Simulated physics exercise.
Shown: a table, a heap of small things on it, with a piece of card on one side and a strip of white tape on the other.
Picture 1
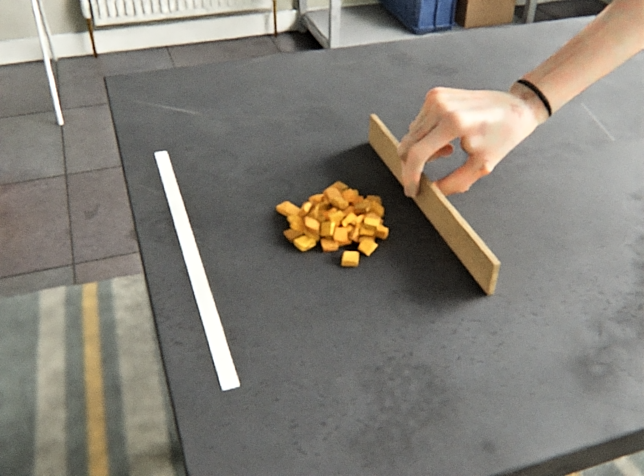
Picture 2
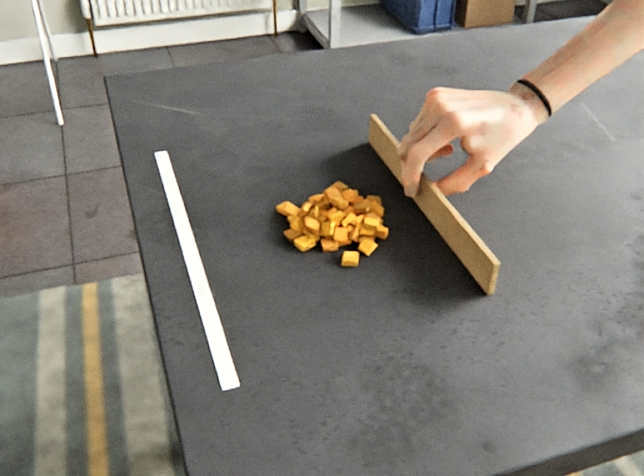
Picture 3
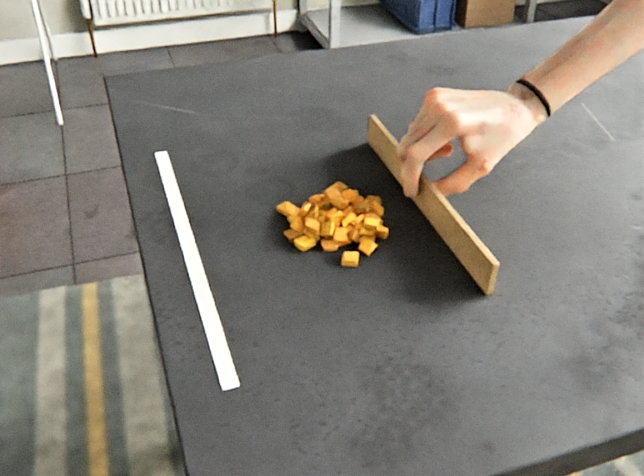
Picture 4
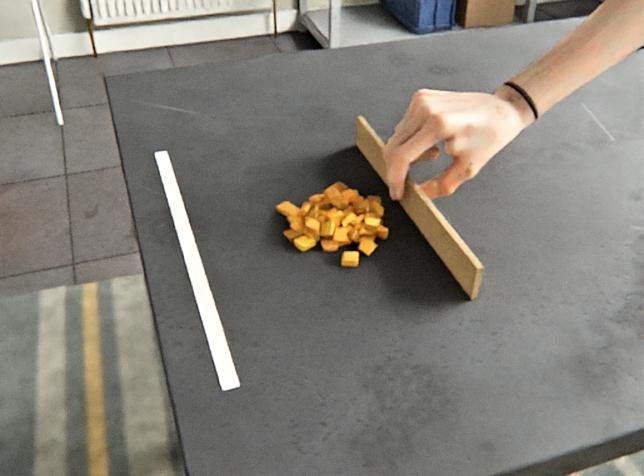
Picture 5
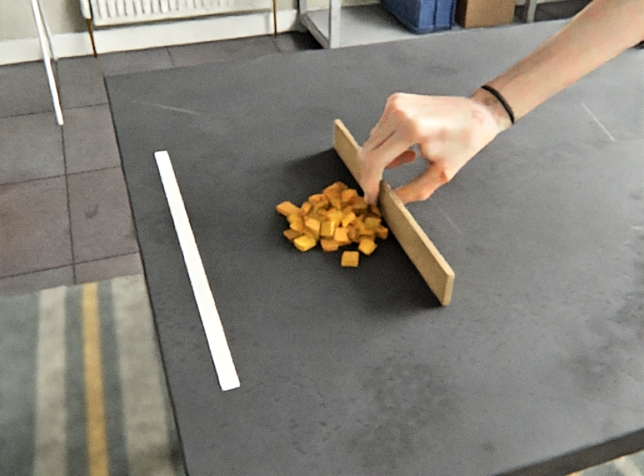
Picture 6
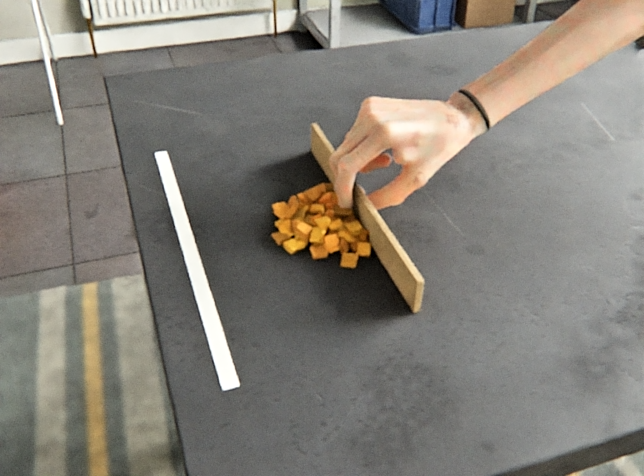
A hand held a thin wooden-looking piece of card upright on a dark table, then slid it left into a heap of small orange-brown crackers, pushing almost all of them slightly toward the white tape.
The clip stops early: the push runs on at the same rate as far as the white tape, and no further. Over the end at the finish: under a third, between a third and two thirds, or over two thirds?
It shoves one to two thirds off the end.
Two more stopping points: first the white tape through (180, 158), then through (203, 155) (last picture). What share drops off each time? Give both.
Note: Case one around 30 in a hundred, case two around 0 in a hundred.
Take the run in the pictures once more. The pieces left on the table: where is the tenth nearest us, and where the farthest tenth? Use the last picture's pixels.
The two ends would be somewhere around (169, 303) and (162, 221).
Just after the last frame, piece of card still moving, near (268, 206); heap all on the table, its front near (190, 256).
A moment on, piece of card stopped at the white tape; heap roughly a third over the edge.
Further on, piece of card stopped at the white tape; heap roughly half over the edge.
When it is over, piece of card stopped at the white tape; heap roughly half over the edge.
